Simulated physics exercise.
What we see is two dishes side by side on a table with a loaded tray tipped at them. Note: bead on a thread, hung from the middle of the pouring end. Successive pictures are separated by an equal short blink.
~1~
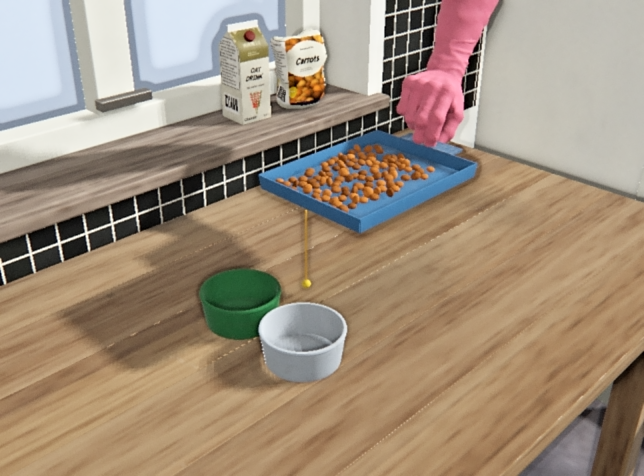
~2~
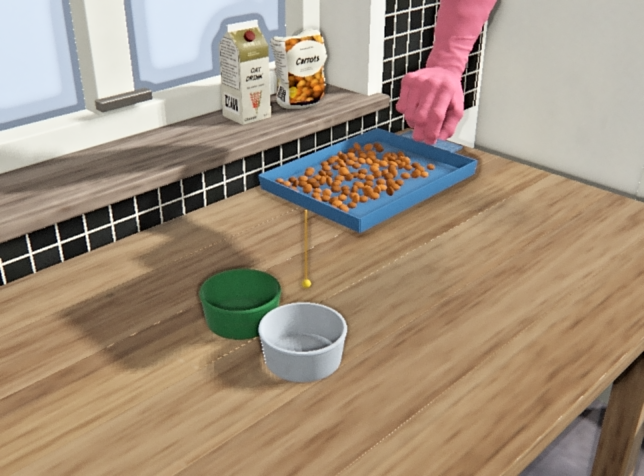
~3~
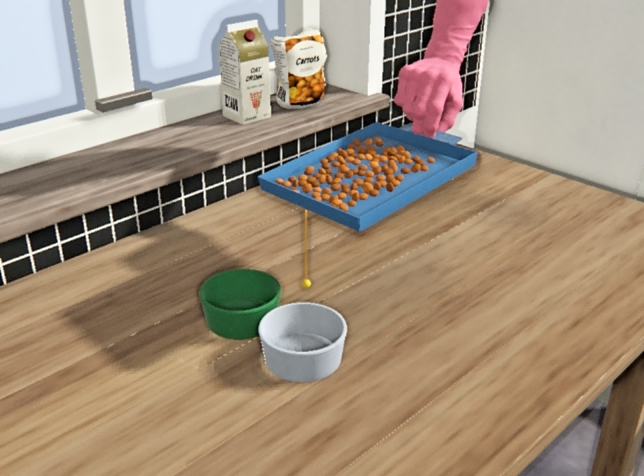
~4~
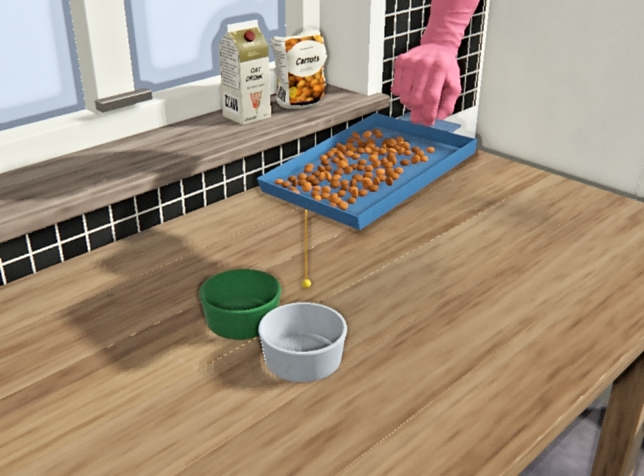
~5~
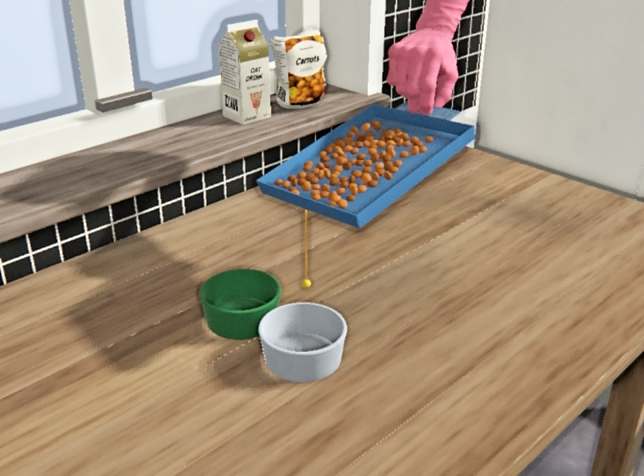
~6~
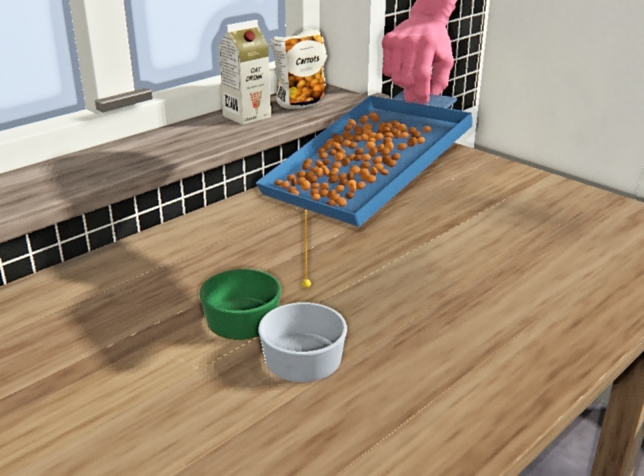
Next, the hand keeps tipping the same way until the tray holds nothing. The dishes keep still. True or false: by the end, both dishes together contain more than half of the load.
True.
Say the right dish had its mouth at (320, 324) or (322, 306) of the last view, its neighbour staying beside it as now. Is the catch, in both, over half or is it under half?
In order, they'd catch a major share, and next a major share.
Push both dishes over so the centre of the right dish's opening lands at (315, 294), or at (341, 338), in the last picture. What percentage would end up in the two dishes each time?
Roughly 40 per cent, then roughly 40 per cent.
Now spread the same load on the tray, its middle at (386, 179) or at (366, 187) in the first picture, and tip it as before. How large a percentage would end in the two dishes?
Close to 90 per cent, followed by close to 80 per cent.
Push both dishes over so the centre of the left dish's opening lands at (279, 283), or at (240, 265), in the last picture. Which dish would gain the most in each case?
The first time it is the dish to the left, and the second time it is the dish to the left.
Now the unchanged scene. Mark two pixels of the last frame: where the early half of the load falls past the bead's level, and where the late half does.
The leading part at (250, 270), the rest of it at (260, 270).
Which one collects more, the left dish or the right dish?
The fuller one is the one on the left.
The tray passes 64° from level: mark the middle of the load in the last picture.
In the last view, the load is centred near (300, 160).
Soon, tray tipped steeply; all on the tray.
A while on, tray tipped past a quarter turn; about a third on the tray; about a quarter in the left dish; a stray few outside both; about a third in the air.
Towards the end, tray tipped past a quarter turn; a stray few in the right dish; most in the left dish; about a quarter outside both.
Finally, tray tipped past a quarter turn; a stray few in the right dish; most in the left dish; about a quarter outside both.
